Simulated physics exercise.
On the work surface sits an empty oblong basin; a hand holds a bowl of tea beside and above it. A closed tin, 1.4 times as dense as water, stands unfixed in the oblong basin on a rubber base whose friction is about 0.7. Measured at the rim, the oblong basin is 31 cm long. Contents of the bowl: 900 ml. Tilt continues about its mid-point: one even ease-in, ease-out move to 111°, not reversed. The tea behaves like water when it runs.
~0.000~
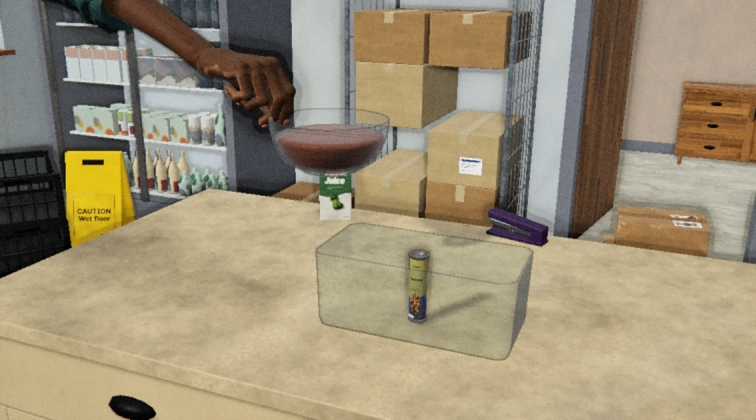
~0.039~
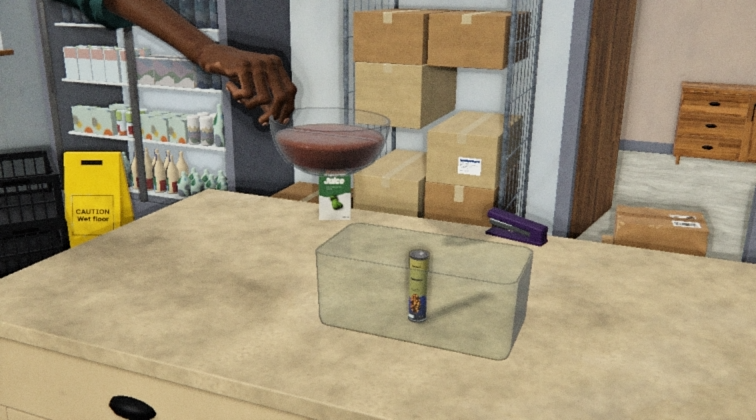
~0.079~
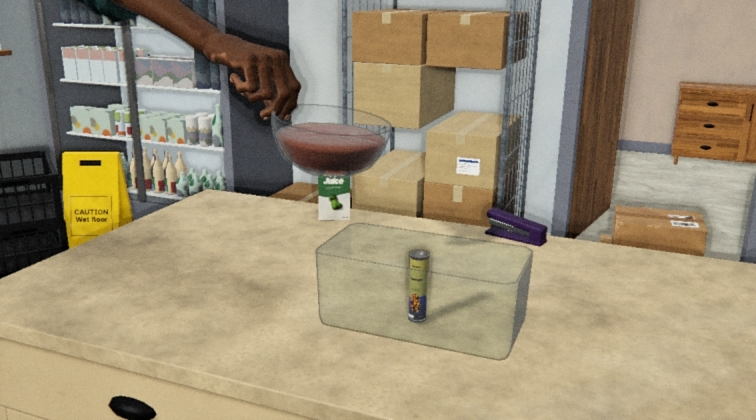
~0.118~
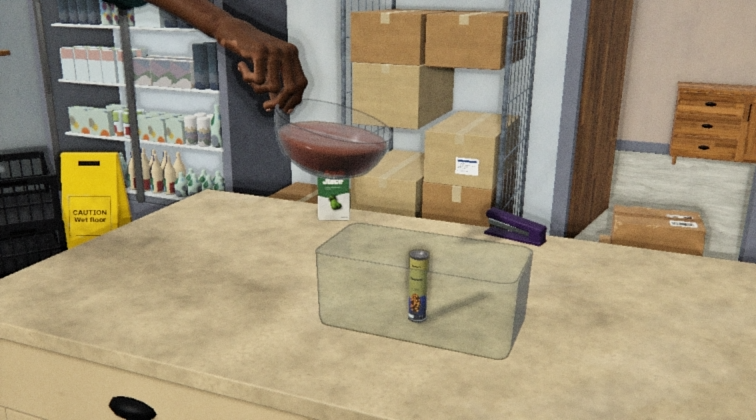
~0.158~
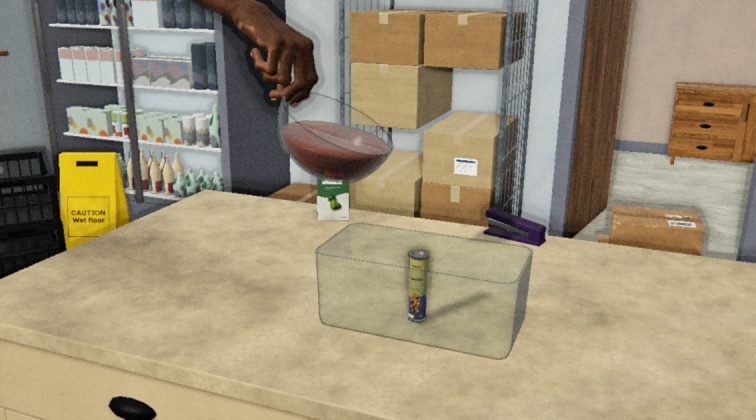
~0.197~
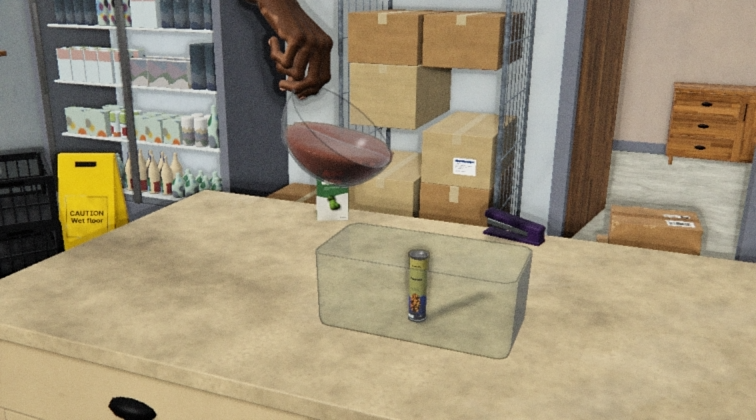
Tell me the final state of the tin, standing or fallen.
The tin ends fallen.
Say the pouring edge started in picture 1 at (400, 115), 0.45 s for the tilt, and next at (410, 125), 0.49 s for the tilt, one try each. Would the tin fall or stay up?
The tin overturns the first time and stays vertical the second time.
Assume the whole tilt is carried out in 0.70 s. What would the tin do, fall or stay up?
Result: Tin tipped over.
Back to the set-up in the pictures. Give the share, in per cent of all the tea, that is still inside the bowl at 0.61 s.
I reckon near 0 per cent still sits there.
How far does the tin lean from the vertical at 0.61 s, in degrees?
The tilt comes to near 10°.
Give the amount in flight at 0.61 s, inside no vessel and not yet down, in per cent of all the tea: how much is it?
About 5 percent.
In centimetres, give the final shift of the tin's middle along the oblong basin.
Some 9.5 cm.
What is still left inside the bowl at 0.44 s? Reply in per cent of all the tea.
Remaining: Near 5 % of the total.
Then, 0.44 s in, the tilt is 108° and 5 per cent is still to pour; the tin stands where it began.
Then, 0.61 s in, the tilt is 111° and 0 per cent is still to pour; the tin leans 10°.
Then, 0.79 s in, the tilt is 111° and 0 per cent is still to pour; the tin leans 35°.
Then, 0.99 s in, the tilt is 111° and 0 per cent is still to pour; the tin lies on its side.
Finally, the tin lies on its side.
